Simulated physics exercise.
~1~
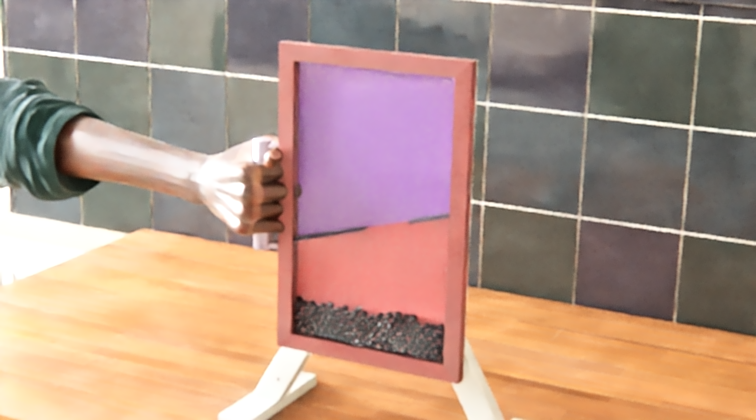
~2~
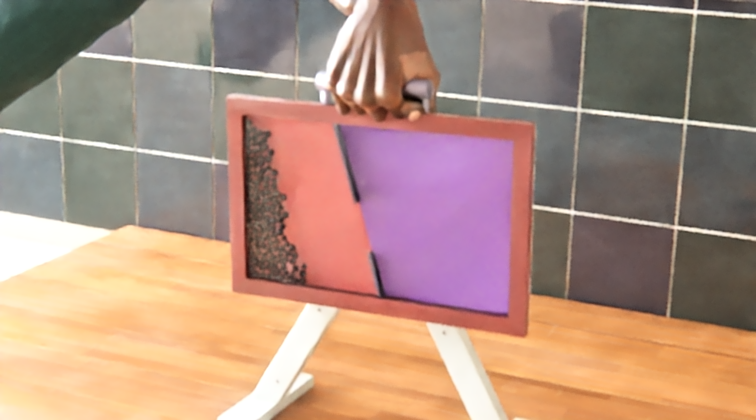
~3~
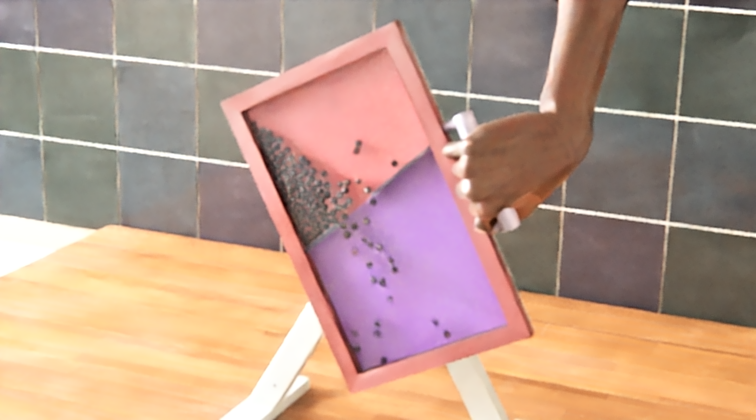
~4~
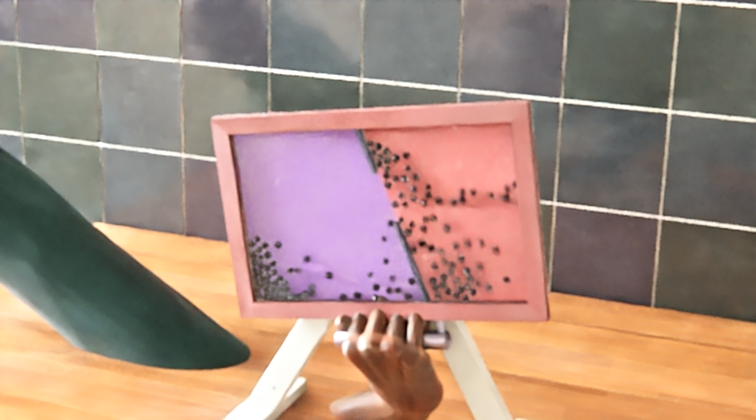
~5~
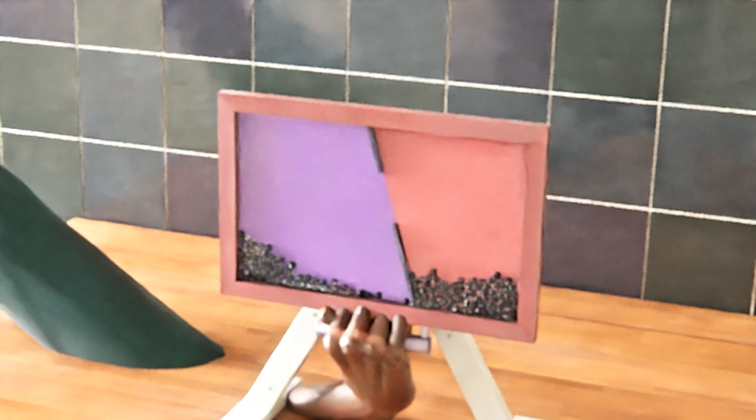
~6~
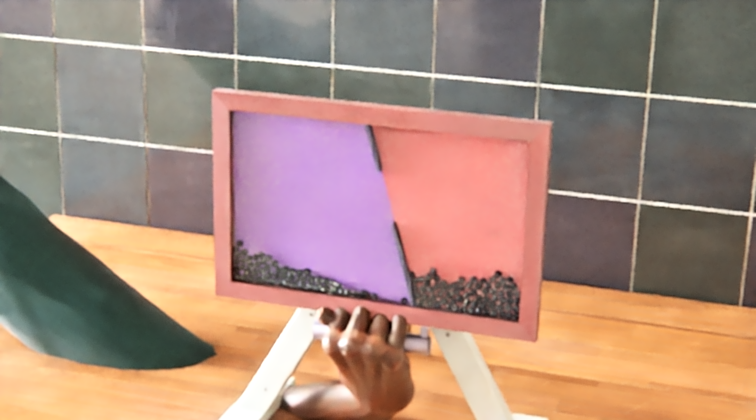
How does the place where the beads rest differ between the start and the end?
At the start the beads all lie at the bottom of the red chamber, at the foot of the upright case. At the end they rest a little higher in view, along the lower long side of the sideways case, shared between the purple and red chambers.
